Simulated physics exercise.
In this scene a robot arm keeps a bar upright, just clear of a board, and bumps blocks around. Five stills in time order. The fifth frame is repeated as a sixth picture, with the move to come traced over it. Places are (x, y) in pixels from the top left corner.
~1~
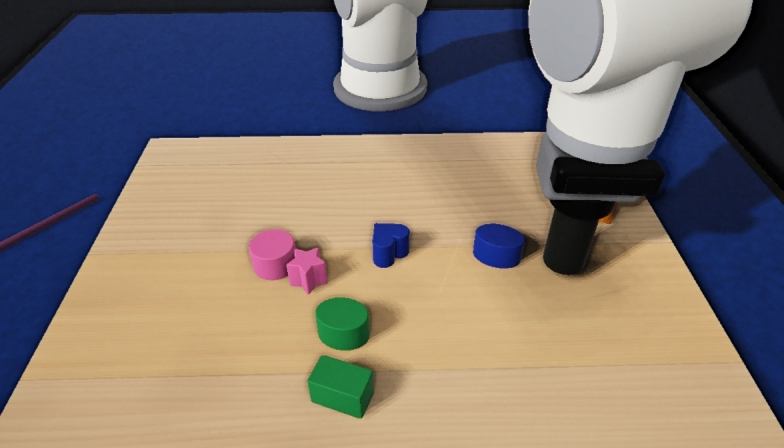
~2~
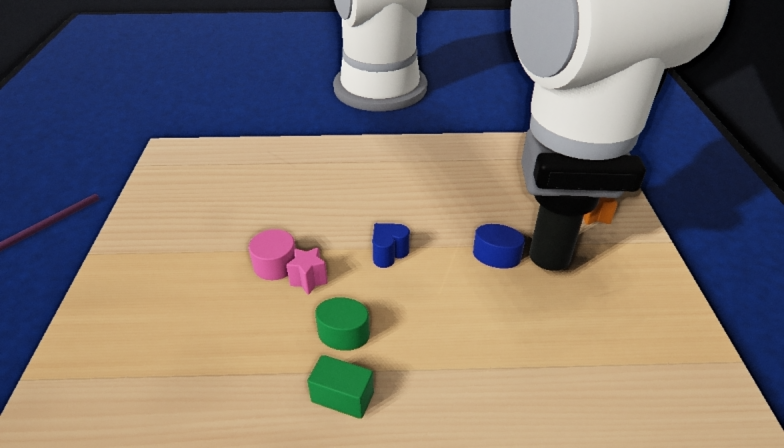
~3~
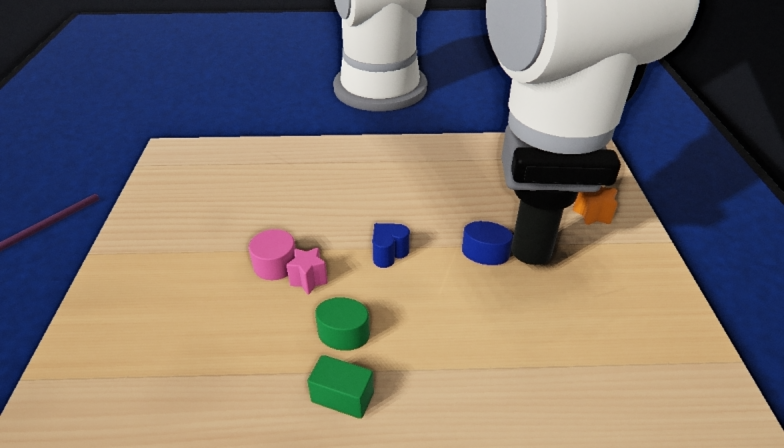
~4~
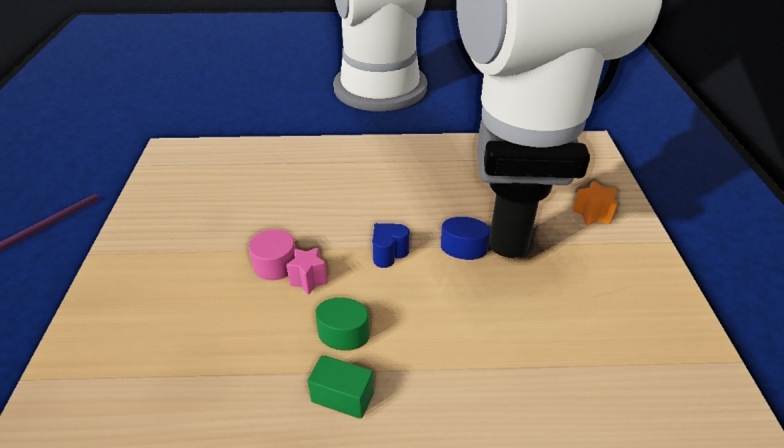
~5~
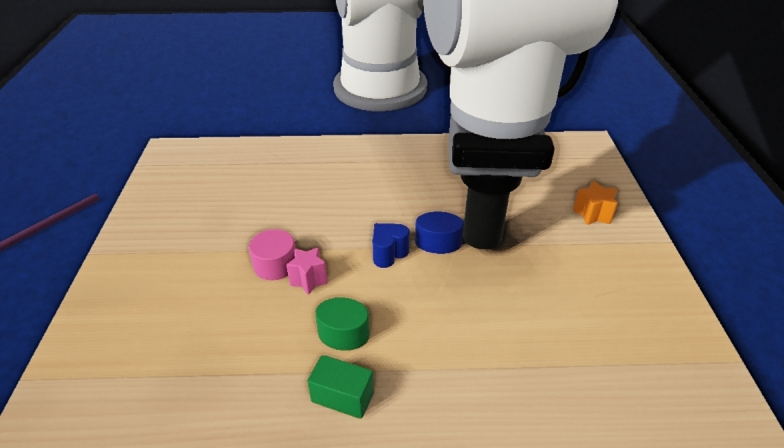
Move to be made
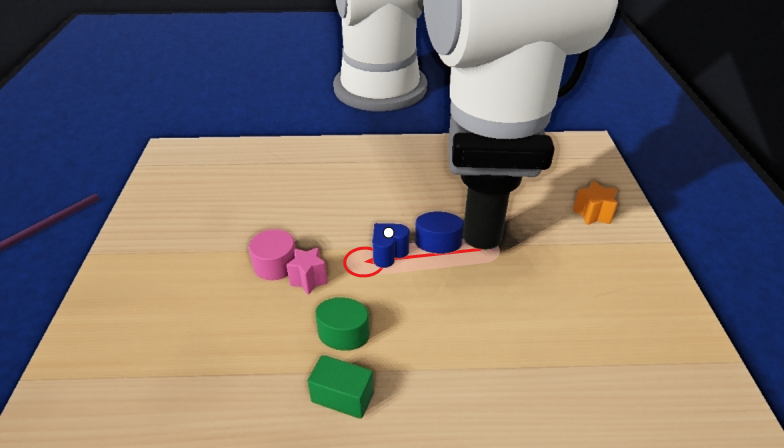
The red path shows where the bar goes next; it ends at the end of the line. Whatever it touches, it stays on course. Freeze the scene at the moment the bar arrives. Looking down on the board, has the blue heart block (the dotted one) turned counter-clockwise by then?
Yes
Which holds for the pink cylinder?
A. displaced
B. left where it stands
Answer: B.
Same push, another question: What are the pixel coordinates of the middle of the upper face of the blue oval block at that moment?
Located at (391, 209).
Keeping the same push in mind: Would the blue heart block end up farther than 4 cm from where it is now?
Yes
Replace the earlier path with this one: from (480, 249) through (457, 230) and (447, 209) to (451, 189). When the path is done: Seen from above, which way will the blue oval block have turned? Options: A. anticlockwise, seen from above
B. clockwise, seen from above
Letter A.
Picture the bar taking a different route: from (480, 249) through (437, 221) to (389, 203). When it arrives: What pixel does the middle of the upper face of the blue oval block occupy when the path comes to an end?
Its top centre is at about (389, 207).
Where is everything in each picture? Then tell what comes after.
Bar tip at (563, 261); block tops, pink cylinder at (271, 243); pink star-shaped block at (306, 259); blue heart block at (389, 233); blue oval block at (500, 235), in the first frame.
Bar at (550, 257); blocks unchanged, in the second frame.
Bar at (531, 251); blue oval block at (489, 232), in the third frame.
Bar at (509, 245); blue oval block at (466, 227), in the fourth frame.
Bar at (482, 237); pink cylinder at (271, 243); pink star-shaped block at (306, 259); blue heart block at (389, 233); blue oval block at (440, 221), in the fifth frame.
Path on the board, in a line from (480, 249) to (364, 262); the dot is on the blue heart block.
On the path given first. One third of the way, bar at (442, 241); blue heart block at (383, 234), turned 15° anticlockwise; blue oval block at (408, 215), turned 45° clockwise.
Two thirds of the way, bar at (403, 245); blue heart block at (366, 237), turned 30° anticlockwise; blue oval block at (393, 210), turned 95° clockwise.
At the end, bar at (364, 249); pink cylinder in place; pink star-shaped block in place; blue heart block at (329, 241), turned 50° anticlockwise; blue oval block at (391, 209), turned 100° clockwise.
